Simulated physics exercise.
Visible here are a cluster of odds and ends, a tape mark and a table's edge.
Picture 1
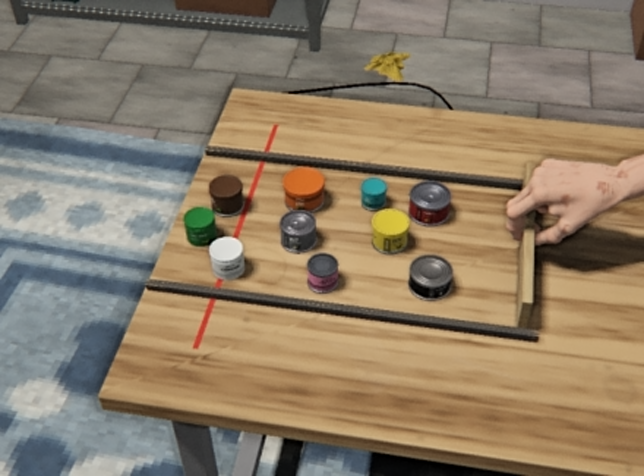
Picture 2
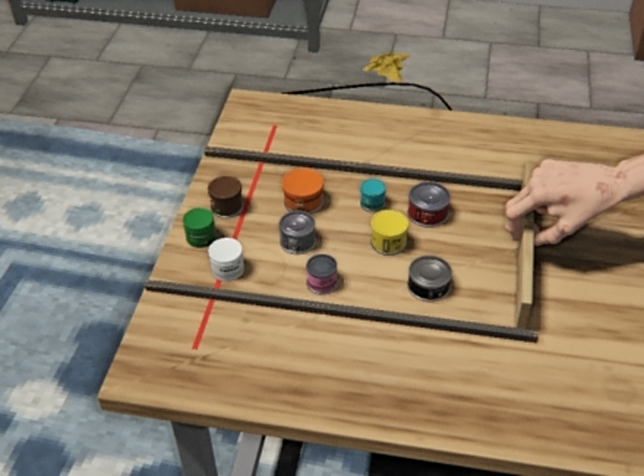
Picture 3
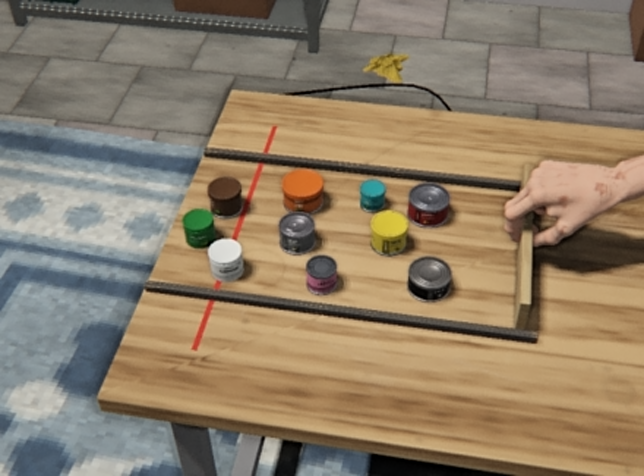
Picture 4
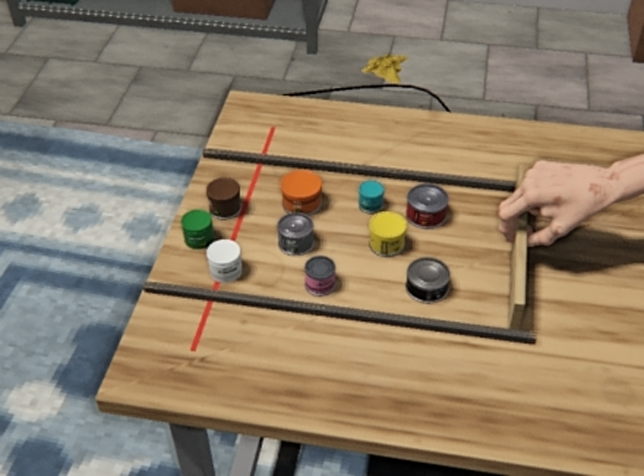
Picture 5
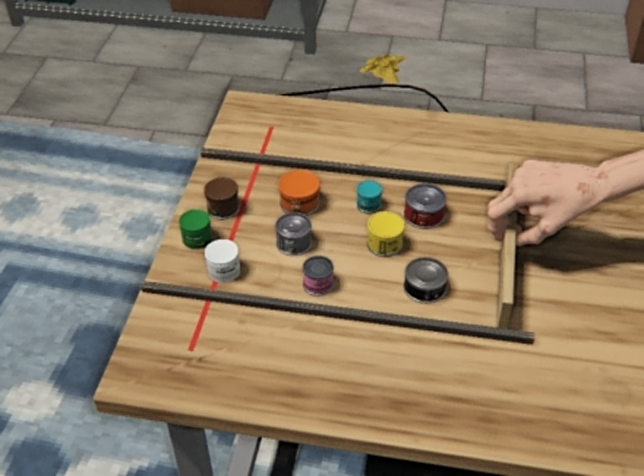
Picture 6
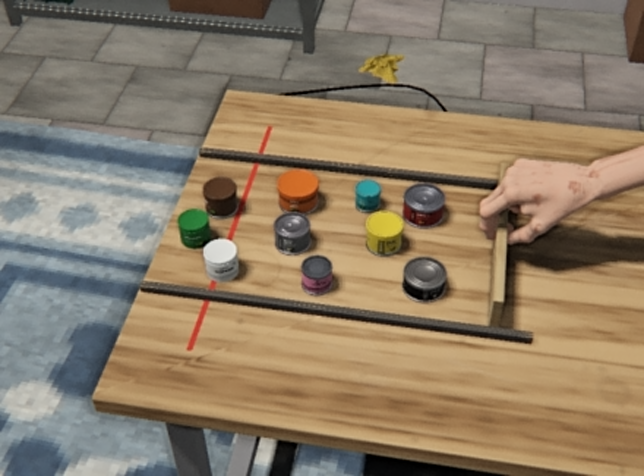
To begin with, a hand holds a wooden board upright at the right of a cluster of small coloured tins and tubs, set between two dark rails on a table marked with red tape. The hand then slides the board a short way left, while the containers barely shift.
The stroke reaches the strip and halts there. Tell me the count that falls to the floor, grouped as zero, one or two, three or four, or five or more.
Going by the pictures, one or two pieces get pushed right off.
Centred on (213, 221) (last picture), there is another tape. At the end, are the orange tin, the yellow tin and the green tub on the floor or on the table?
The orange tin? It does not stay. The yellow tin? It is safe. The green tub? It does not stay.
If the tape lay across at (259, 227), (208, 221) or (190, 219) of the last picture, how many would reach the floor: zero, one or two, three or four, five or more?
First zero, next more than four, finally 5 or more.
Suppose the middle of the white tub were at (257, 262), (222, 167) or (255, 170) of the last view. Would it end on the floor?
Results in order - still up; still up; still up.
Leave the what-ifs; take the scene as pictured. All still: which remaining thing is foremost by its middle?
Ending up nearest is the orange tin.
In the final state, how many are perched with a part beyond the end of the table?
I count 1 overhanging.
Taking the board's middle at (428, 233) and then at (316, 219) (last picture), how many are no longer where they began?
Note: First position 2; second position 7.
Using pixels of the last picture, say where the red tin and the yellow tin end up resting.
In the last picture the red tin sits around (227, 182) and the yellow tin around (218, 210).
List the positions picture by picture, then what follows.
The first frame shows green tub (200, 227); brown pot (227, 196); white tub (228, 259); board (527, 242); tape (241, 222).
The second frame shows brown pot (226, 197); red tin (429, 205).
The third frame shows white tub (226, 261); orange tin (303, 192).
The fourth frame shows green tub (198, 229); yellow tin (388, 235).
The fifth frame shows brown pot (222, 199); turquoise tin (369, 197).
The sixth frame shows green tub (194, 229); brown pot (221, 198); white tub (222, 261); board (500, 241); tape (235, 224).
A little later, none off yet; green tub at rest near (194, 229); brown pot at rest near (221, 198); white tub at rest near (222, 261).
When it is over, the number that fall off is one or two; down, brown pot and green tub.
